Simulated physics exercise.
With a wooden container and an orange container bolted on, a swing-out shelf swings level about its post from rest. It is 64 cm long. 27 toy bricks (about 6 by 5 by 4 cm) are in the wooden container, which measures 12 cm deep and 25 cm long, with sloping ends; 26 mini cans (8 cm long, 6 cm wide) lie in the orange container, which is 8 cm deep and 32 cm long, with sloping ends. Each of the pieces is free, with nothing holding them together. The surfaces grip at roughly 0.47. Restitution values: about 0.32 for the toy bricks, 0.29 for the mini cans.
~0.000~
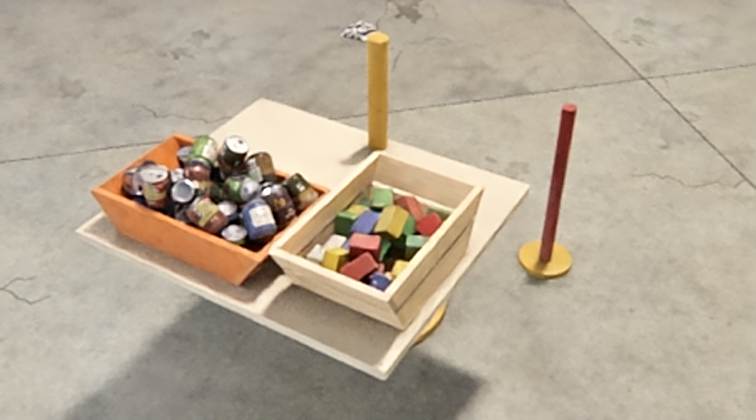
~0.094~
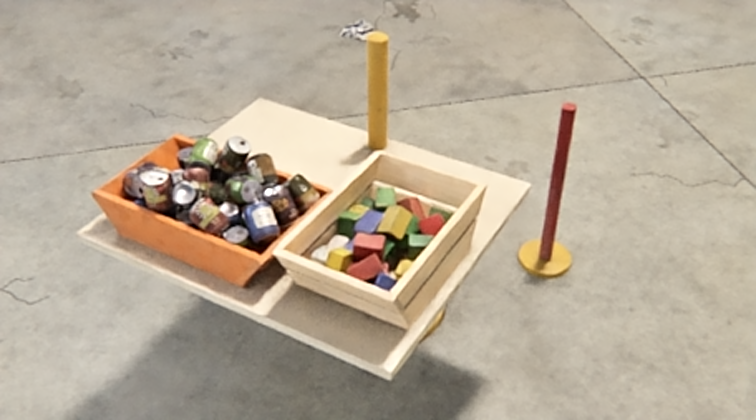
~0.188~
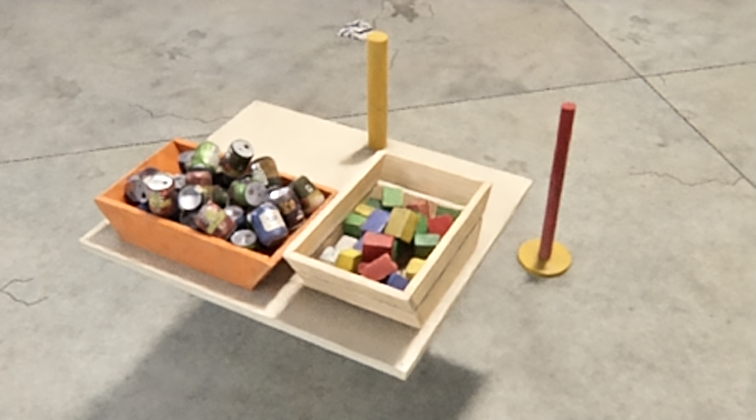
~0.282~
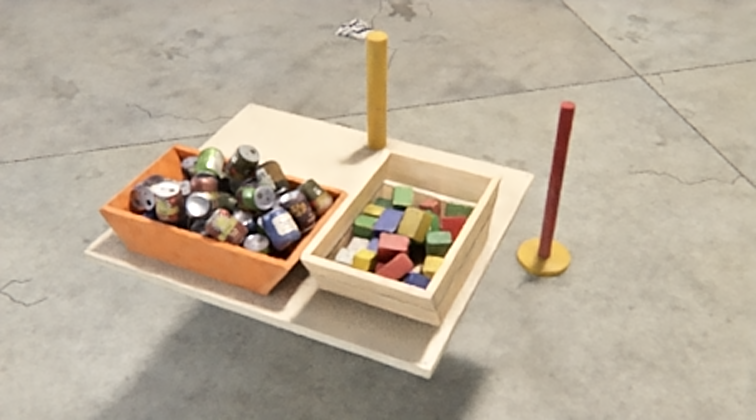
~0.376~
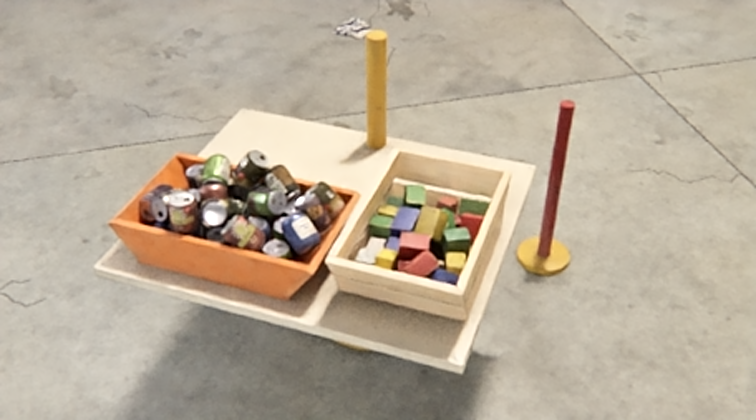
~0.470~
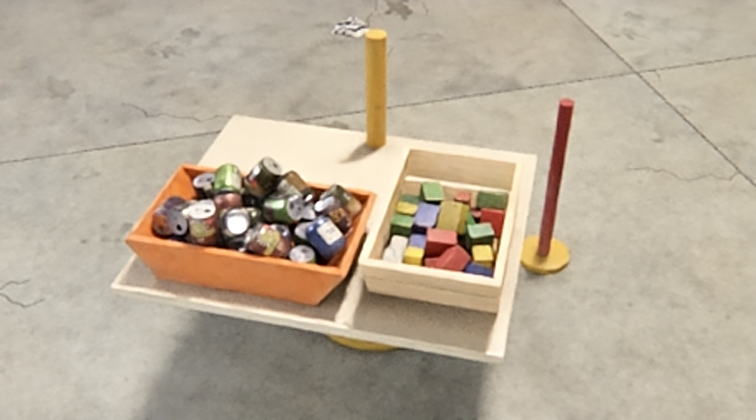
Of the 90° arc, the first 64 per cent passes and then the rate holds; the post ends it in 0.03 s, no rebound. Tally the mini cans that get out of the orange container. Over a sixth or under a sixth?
Under a sixth.
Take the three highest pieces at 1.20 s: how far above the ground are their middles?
68 cm.
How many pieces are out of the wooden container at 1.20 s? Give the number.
Wooden container - about 0 out by that time.
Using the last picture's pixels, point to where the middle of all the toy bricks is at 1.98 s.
Around (565, 121) in pixels.
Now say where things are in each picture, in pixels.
In the first frame (each is followed by its nearest rim corner in this view; the camera moves round a little), orange container, (255, 257); wooden container, (387, 294); turned through 0°; none out.
The second frame shows orange container, (259, 258); wooden container, (393, 294); turned through 1°.
The third frame shows orange container, (268, 260); wooden container, (407, 293); turned through 3°.
The fourth frame shows orange container, (284, 264); wooden container, (430, 292); turned through 6°.
The fifth frame shows orange container, (308, 268); wooden container, (460, 287); turned through 10°.
The sixth frame shows orange container, (340, 271); wooden container, (498, 279); turned through 16°; none out.
After 1.12 s, the shelf hits the red post.
After 1.20 s, wooden container 27 in, 0 out and orange container 26 in, 0 out.
After 1.32 s, wooden container 27 in, 0 out and orange container 26 in, 0 out.
After 1.54 s, wooden container 27 in, 0 out and orange container 25 in, 1 out.
When it is over (at 1.98 s), wooden container 27 in, 0 out and orange container 25 in, 1 out. Asked share, 1 of 26, 4 per cent.
